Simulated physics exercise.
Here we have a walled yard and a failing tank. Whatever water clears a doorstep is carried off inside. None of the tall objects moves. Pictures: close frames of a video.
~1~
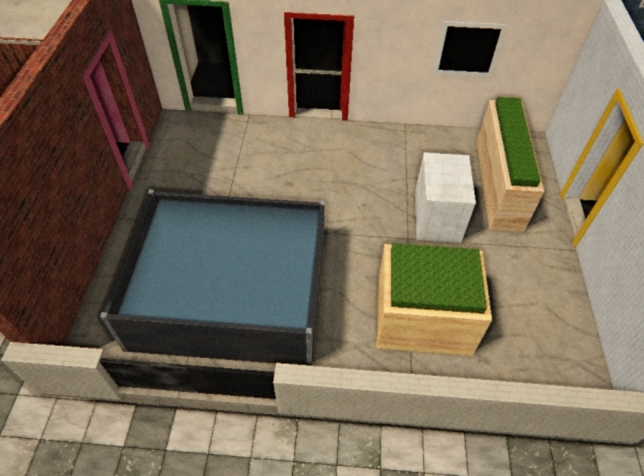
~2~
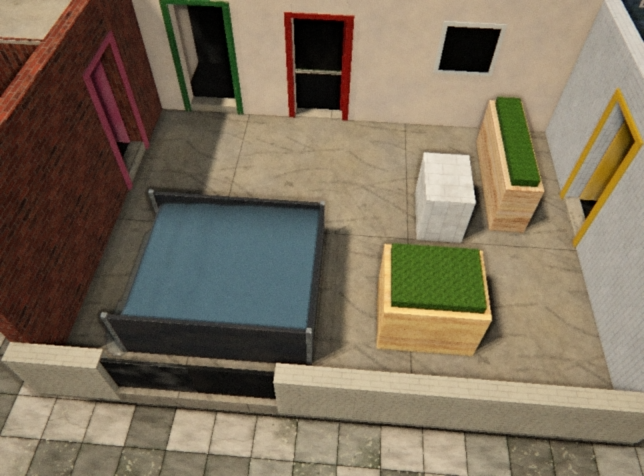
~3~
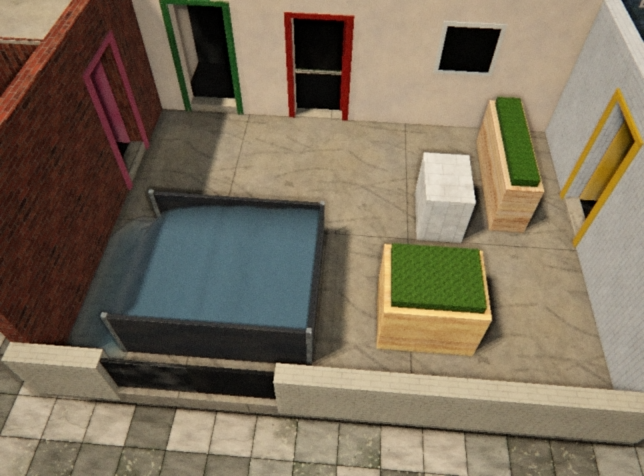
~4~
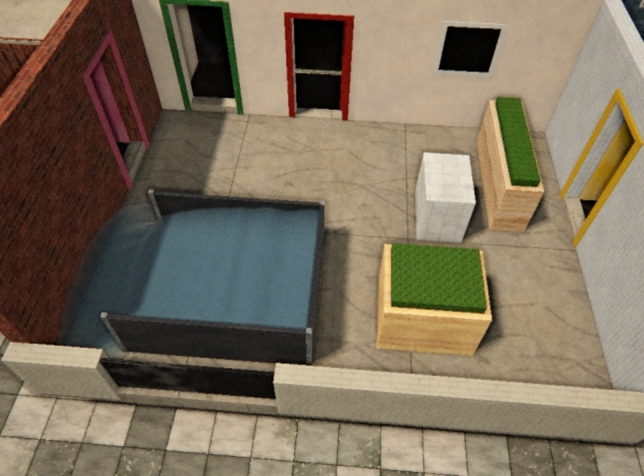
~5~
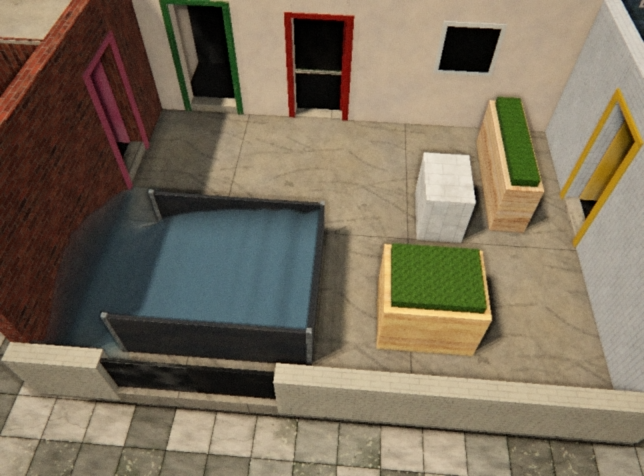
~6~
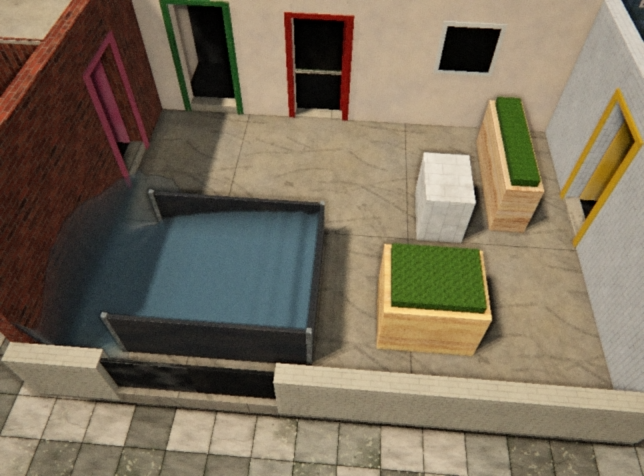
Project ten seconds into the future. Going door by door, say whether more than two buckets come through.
Result: The red door will let in too much, the pink door will let in an allowed amount, the yellow door will let in too much, the green door will let in too much.
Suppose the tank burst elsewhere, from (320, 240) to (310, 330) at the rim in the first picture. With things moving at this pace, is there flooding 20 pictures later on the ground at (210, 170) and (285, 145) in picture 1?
In the order asked: The first spot is untouched and the second is swamped.
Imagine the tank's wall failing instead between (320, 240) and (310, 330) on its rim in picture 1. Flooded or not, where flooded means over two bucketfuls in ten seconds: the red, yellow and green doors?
Here's how it plays out: Red surpasses the limit, yellow surpasses the limit, and green fails to reach the limit.
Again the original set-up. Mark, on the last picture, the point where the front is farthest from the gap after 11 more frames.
Somewhere around (524, 407).
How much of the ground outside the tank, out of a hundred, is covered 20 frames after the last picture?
Estimate: Some 60 in a hundred.
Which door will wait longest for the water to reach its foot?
My answer: The door marked yellow.
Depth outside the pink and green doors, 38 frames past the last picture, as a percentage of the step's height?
50 and 70 %, in that order.
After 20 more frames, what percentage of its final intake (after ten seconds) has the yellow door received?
Result: 0 % of the ten-second total.
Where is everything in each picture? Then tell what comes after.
In the first frame, the open tank at (223, 259) is whole and still.
In the second frame, the front is at (114, 348), out from the gap at (145, 276).
In the third frame, water pours out at (145, 277) and has run to a hidden place.
In the fourth frame, the front is at (122, 208), out from the gap at (146, 278).
In the fifth frame, water pours out at (146, 278) and has run to (130, 190).
In the sixth frame, the front is at (137, 172), out from the gap at (146, 278).
A moment on, water covers 20 % of the floor; the red door not reached, the pink door wet at the sill, nothing in, the yellow door not reached, the green door not reached.
Next, water covers 35 % of the floor; the red door wet at the sill, nothing in, the pink door wet at the sill, nothing in, the yellow door not reached, the green door over two buckets in.
Then, water covers 60 % of the floor; the red door under two buckets in, the pink door wet at the sill, nothing in, the yellow door not reached, the green door far over two buckets in.
Later, water covers 90 % of the floor; the red door over two buckets in, the pink door under two buckets in, the yellow door wet at the sill, nothing in, the green door far over two buckets in.
In the end, water covers 100 % of the floor; the red door over two buckets in, the pink door under two buckets in, the yellow door over two buckets in, the green door far over two buckets in.
